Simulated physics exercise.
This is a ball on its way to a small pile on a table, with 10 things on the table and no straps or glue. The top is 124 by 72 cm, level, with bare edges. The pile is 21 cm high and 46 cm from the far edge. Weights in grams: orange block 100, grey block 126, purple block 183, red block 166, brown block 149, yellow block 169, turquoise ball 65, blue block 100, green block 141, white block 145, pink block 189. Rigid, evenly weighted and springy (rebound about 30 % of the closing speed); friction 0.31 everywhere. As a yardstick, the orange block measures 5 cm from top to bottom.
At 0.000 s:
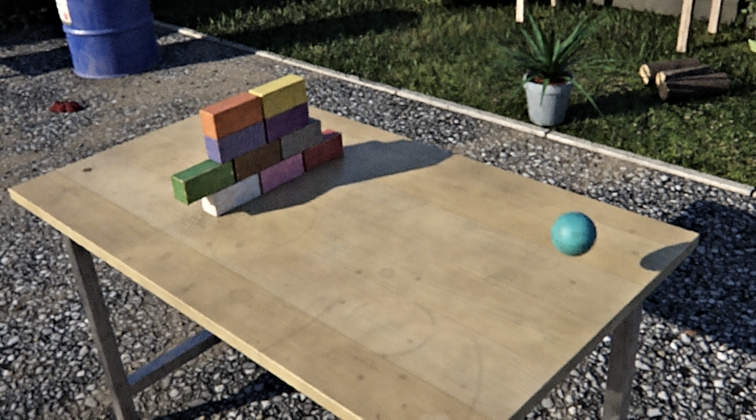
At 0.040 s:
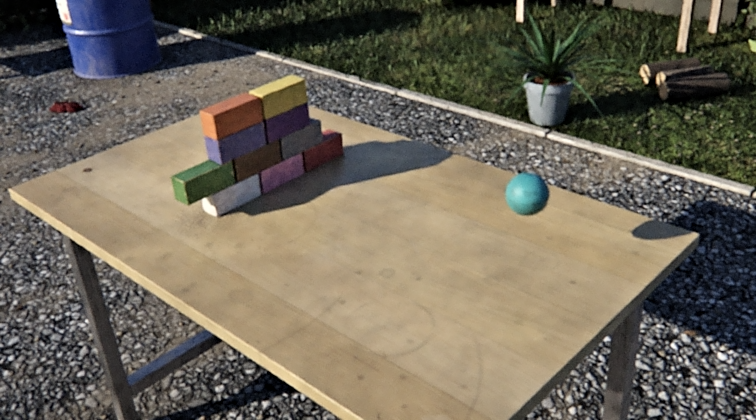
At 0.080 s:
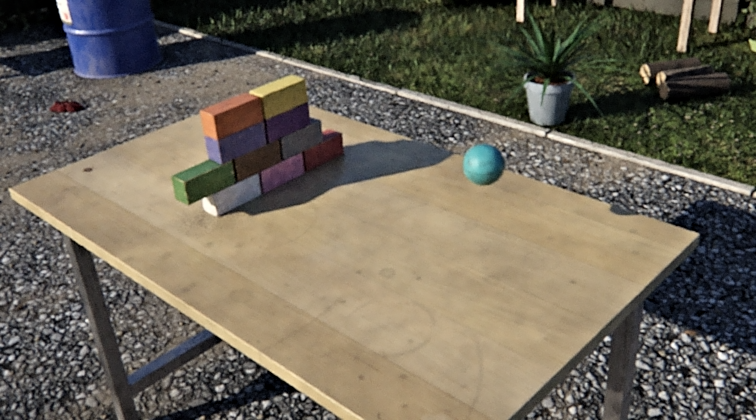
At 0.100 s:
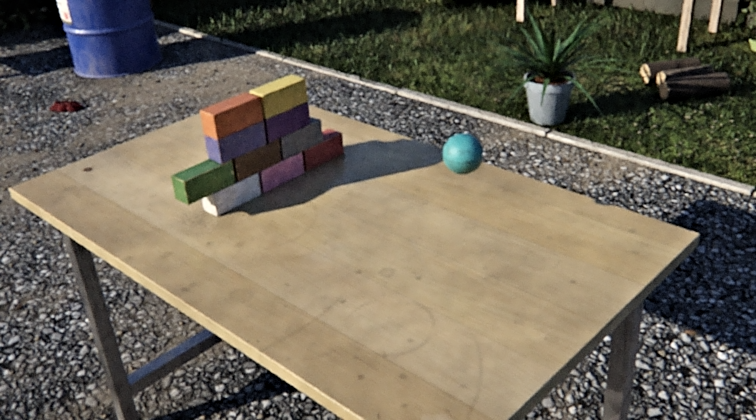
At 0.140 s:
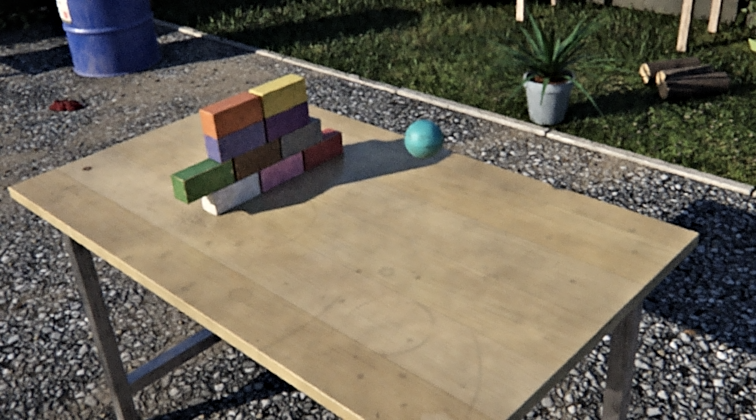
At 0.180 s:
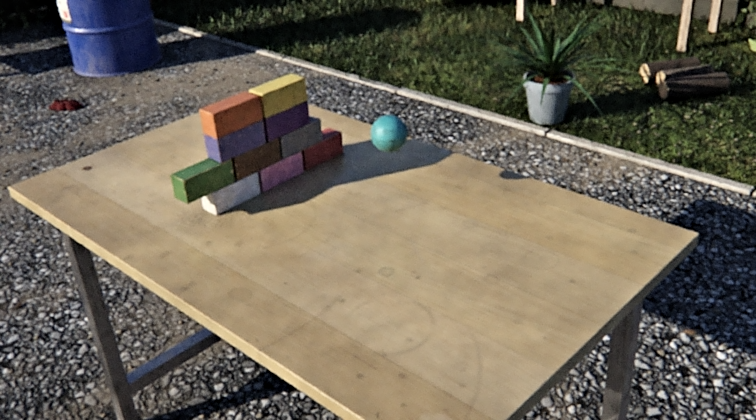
At first, a turquoise ball sits near the right side of a wooden table, away from a small stack of colourful blocks. The ball moves left and toward the far edge across the tabletop, drawing steadily closer to the stack until only a short gap separates them, while the blocks stay still.
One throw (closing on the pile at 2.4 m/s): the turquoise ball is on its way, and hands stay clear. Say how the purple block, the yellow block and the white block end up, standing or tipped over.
The purple block stays upright and the yellow block stays upright and the white block stays upright.
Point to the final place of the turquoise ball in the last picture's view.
At about (345, 157).
Around 0.28 s, turquoise ball near (326, 152).
Around 0.38 s, turquoise ball near (336, 156); red block shifted 3 cm; grey block shifted 2 cm.
Around 1.08 s, turquoise ball near (345, 158); red block shifted 3 cm; grey block shifted 2 cm.
Finally (3.0 s), all 10 still in place (within 4 cm). Final places as that camera would see them, purple block near (280, 118), yellow block near (279, 95).
